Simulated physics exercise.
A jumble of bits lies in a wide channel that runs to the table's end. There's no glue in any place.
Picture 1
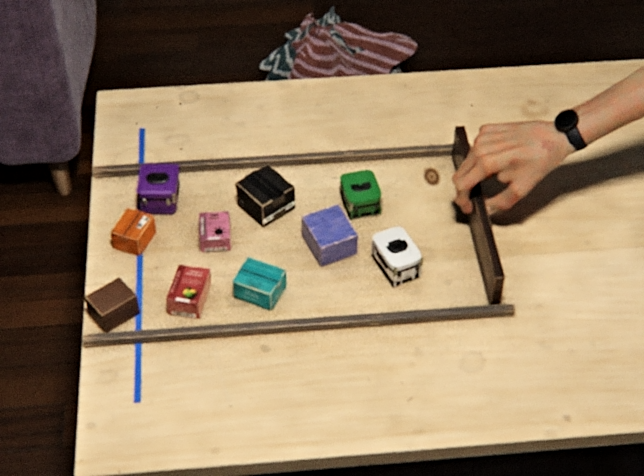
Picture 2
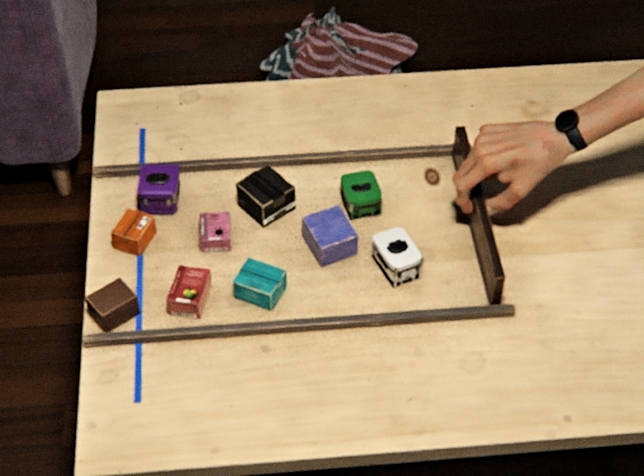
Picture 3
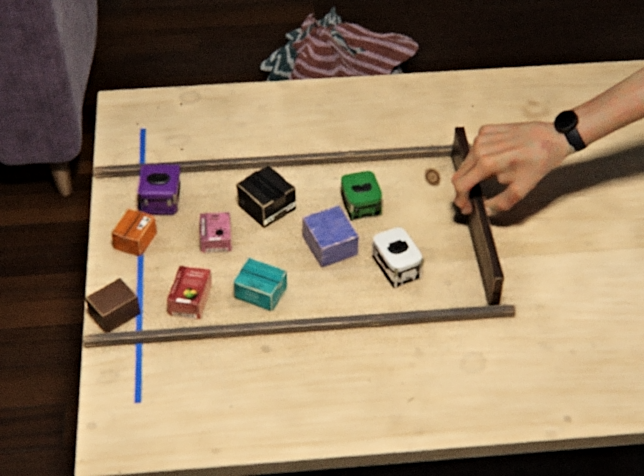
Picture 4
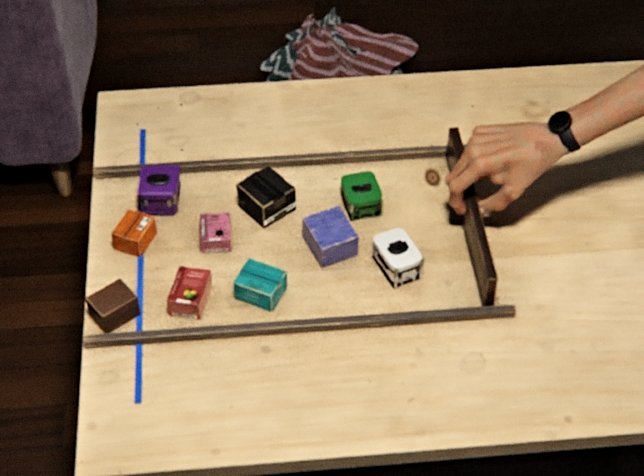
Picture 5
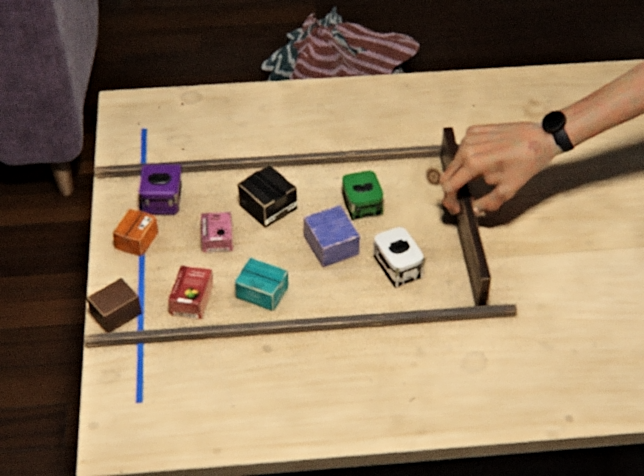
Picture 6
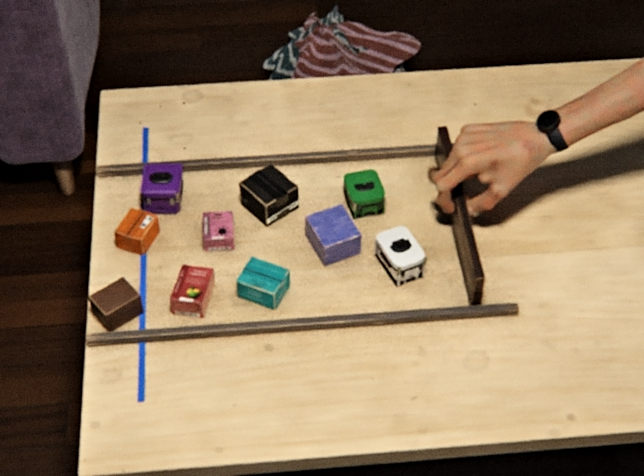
A hand slides a dark board slightly left along a channel holding scattered colourful boxes.
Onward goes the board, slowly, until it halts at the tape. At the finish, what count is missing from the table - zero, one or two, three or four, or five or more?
Missing: Five or more.
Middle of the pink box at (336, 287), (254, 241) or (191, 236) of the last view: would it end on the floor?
Try one it is not knocked off; try two it goes off the edge; try three it goes off the edge.
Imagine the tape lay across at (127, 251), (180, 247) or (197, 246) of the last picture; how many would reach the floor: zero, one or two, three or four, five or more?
First 5 or more, then 3 or 4, and last one to two.
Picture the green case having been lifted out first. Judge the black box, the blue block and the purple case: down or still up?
Black box: Still there; blue block: Still there; purple case: Over the edge.
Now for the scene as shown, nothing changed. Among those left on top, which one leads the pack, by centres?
It's the turquoise box.
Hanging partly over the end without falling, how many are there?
The count is 2.
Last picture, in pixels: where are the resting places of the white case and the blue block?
The white case at (125, 276), the blue block at (104, 239).
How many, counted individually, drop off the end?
In all, 6 of them.
Soon after, none off yet; brown block at rest near (116, 305); orange box at rest near (137, 232); purple case at rest near (163, 188).
Then, none off yet; brown block moving near (109, 306); orange box moving near (126, 230); purple case moved a little near (142, 190).
At rest, the number that fall off is five or more; fallen, black box, pink box, red box, purple case, orange box and brown block.
